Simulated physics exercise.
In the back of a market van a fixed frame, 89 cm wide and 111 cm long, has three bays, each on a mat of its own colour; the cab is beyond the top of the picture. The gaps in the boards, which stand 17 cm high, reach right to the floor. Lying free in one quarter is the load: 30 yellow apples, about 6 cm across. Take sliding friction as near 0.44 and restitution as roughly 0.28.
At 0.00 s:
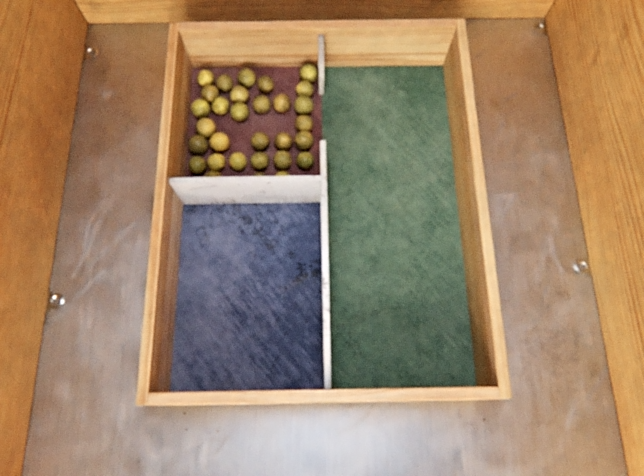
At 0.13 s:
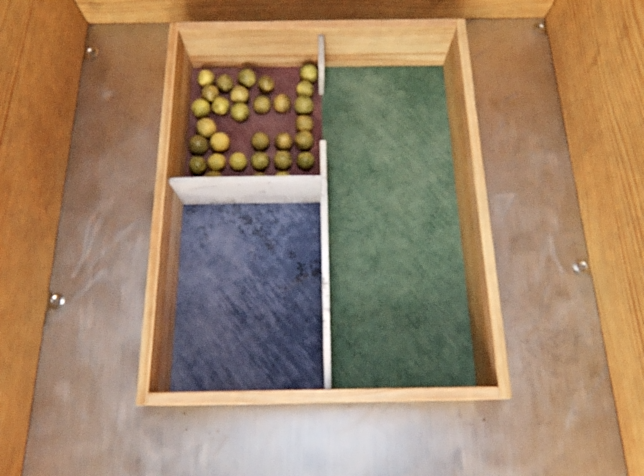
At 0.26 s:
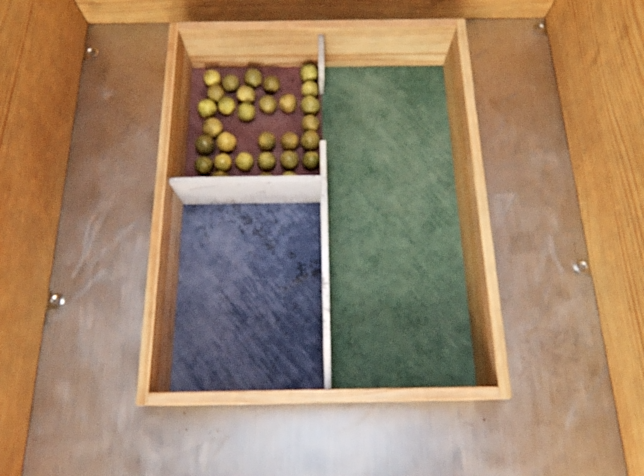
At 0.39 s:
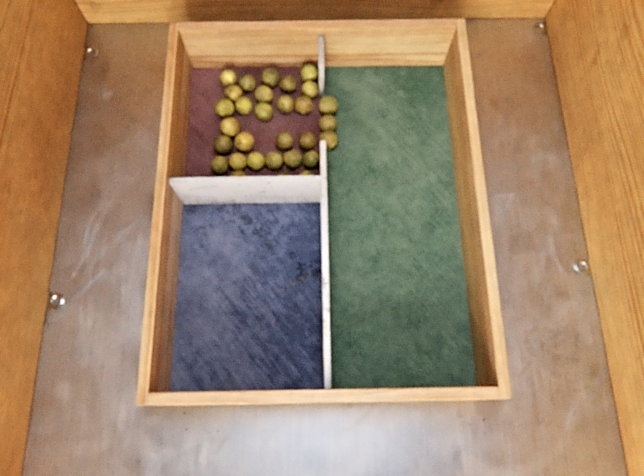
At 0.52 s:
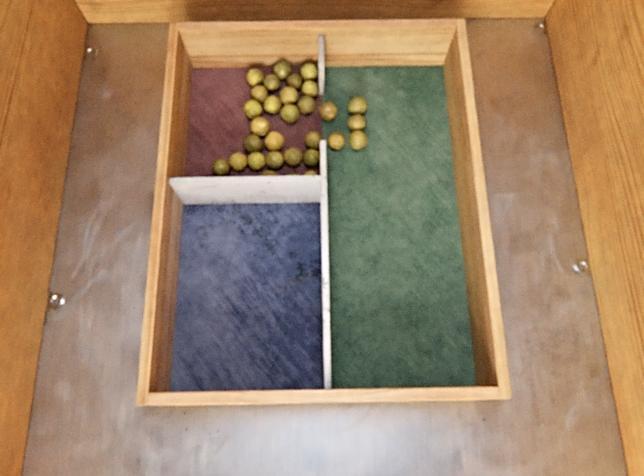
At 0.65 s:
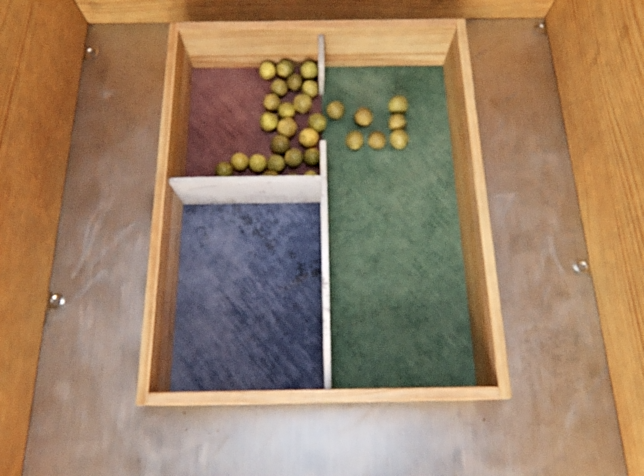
In a wooden tray with three coloured bays, yellow apples sit clustered on red, then roll rightward, several passing onto green.
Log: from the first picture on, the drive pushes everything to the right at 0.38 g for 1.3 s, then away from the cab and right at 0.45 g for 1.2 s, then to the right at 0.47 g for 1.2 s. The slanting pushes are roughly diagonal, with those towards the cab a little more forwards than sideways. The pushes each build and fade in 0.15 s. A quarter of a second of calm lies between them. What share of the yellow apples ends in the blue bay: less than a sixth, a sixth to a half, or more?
Blue bay: Not even a sixth of the load.
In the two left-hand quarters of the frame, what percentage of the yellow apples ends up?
About 20 %.
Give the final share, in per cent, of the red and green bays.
Final split, approximately: Red 20 in a hundred, green 80 in a hundred.
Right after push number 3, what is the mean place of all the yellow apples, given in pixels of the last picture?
Near (412, 260).
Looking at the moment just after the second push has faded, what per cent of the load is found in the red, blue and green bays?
Reading then: Red 20 %, blue 0 %, green 80 %.
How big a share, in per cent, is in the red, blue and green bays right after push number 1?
At that point the split is red 40, blue 0, green 60 per cent.
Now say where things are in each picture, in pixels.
Middle of the blue mat (250, 293); middle of the green mat (392, 212); middle of the red mat (254, 130); 30 in the red bay; the apple farthest behind, in the direction of the first push, is at (198, 145), in the first picture.
In the second picture, 30 in the red bay; the apple farthest behind, in the direction of the first push, is at (198, 145).
In the third picture, 30 in the red bay; the apple farthest behind, in the direction of the first push, is at (205, 145).
In the fourth picture, 27 in the red bay and 3 in the green bay; the apple farthest behind, in the direction of the first push, is at (220, 165).
In the fifth picture, 25 in the red bay and 5 in the green bay; the apple farthest behind, in the direction of the first push, is at (221, 168).
In the sixth picture, 23 in the red bay and 7 in the green bay; the apple farthest behind, in the direction of the first push, is at (224, 171).
After push 1 (1.54 s), 12 in the red bay and 18 in the green bay.
After push 2 (2.99 s), 6 in the red bay and 24 in the green bay.
After push 3 (4.44 s), 6 in the red bay and 24 in the green bay.
Final count (at 4.72 s), 6 in the red bay and 24 in the green bay. Asked share, 0 of 30, 0 per cent.
